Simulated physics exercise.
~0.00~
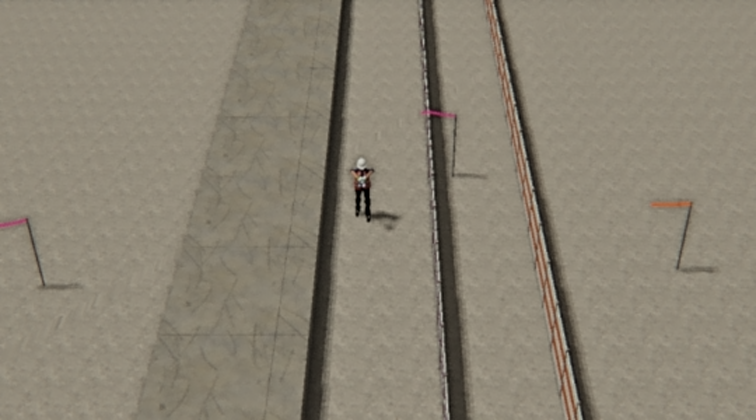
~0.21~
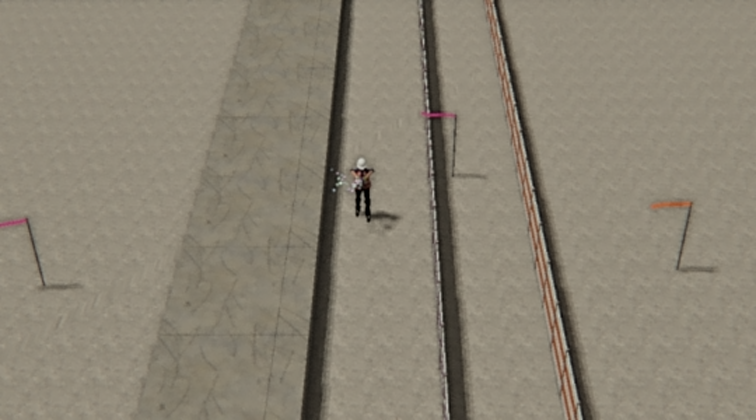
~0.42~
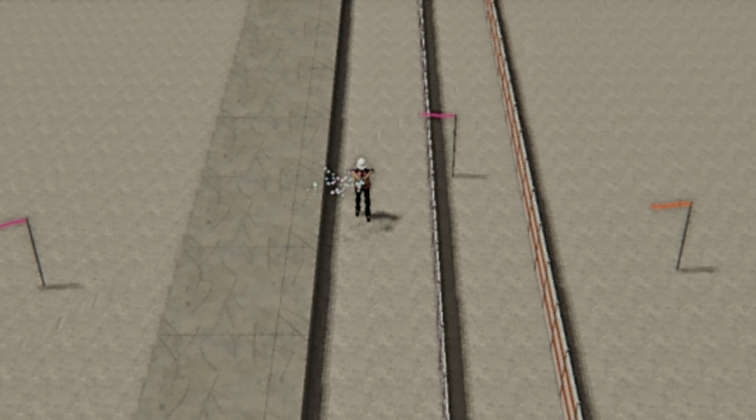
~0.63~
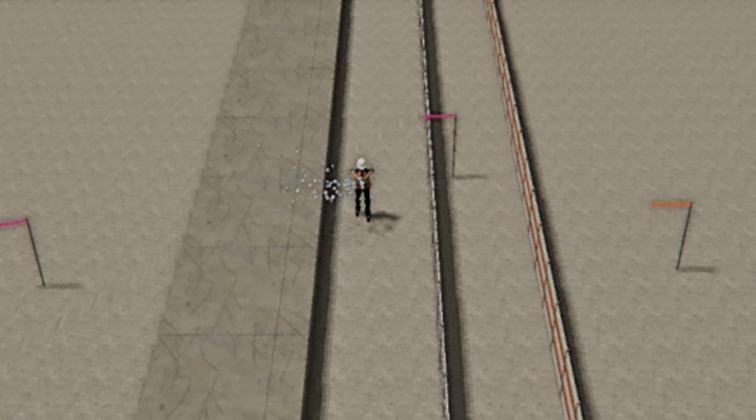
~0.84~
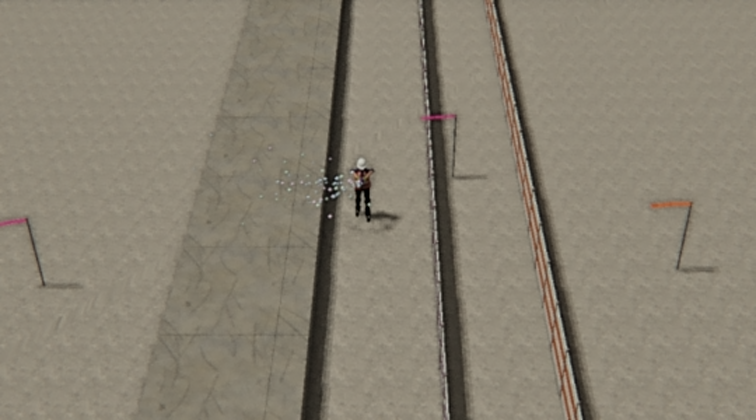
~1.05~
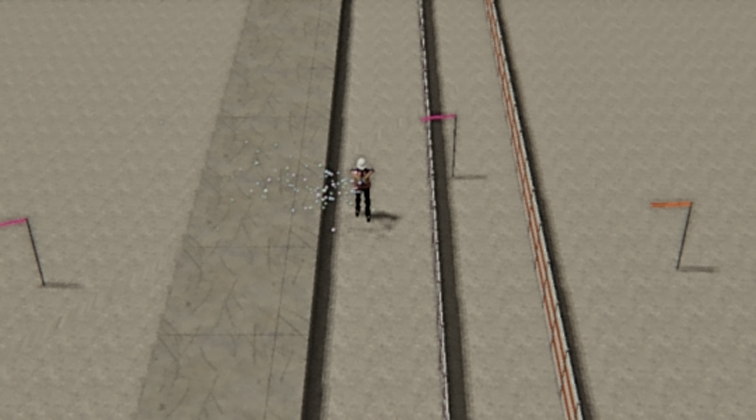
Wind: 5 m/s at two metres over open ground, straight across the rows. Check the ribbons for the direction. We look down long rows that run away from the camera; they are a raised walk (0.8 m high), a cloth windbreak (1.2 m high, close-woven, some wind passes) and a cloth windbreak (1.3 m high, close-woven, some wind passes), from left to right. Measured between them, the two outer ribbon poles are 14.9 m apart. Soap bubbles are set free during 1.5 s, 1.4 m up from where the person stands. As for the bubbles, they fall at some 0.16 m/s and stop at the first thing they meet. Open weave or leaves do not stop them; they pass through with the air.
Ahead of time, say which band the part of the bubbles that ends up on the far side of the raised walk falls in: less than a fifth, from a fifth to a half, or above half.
More than half.
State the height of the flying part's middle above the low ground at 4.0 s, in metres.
1.2 m.
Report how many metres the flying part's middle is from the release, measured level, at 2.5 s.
Reading: Near 3.5 m.
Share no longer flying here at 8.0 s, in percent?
About 65 %.
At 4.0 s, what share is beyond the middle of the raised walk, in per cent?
Estimate: Around 70 %.
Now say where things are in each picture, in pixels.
In the first frame, the bubbles in the air span x = 360 to 365 around y = 185.
In the second frame, the right ribbon ends at (651, 207), leaning 85 degrees to the left and the bubbles in the air span x = 330 to 360 around y = 185.
In the third frame, the inner ribbon ends at (421, 114), leaning 90 degrees to the left, the bubbles in the air span x = 310 to 365 around y = 185 and the top of the raised walk crosses (259, 204).
In the fourth frame, the bubbles in the air span x = 285 to 360 around y = 185.
In the fifth frame, the right ribbon ends at (651, 206), leaning 85 degrees to the left and the bubbles in the air span x = 260 to 360 around y = 185.
In the sixth frame, the inner ribbon ends at (422, 120), leaning 85 degrees to the left, the bubbles in the air span x = 225 to 360 around y = 185 and the top of the left cloth windbreak crosses (433, 190).
After 2.5 s, 82 % is in the air or yet to come; 58 % is beyond the raised walk; the middle of what still flies is 1.3 m above the low ground, near (208, 188).
After 4.0 s, 66 % is in the air or yet to come; 71 % is beyond the raised walk; the middle of what still flies is 1.2 m above the low ground, near (41, 191).
After 8.0 s, 36 % is in the air or yet to come; 72 % is beyond the raised walk.
After 20.0 s, 0 % is in the air or yet to come; 73 % is beyond the raised walk.
After 45.0 s, 0 % is in the air or yet to come; 73 % is beyond the raised walk.
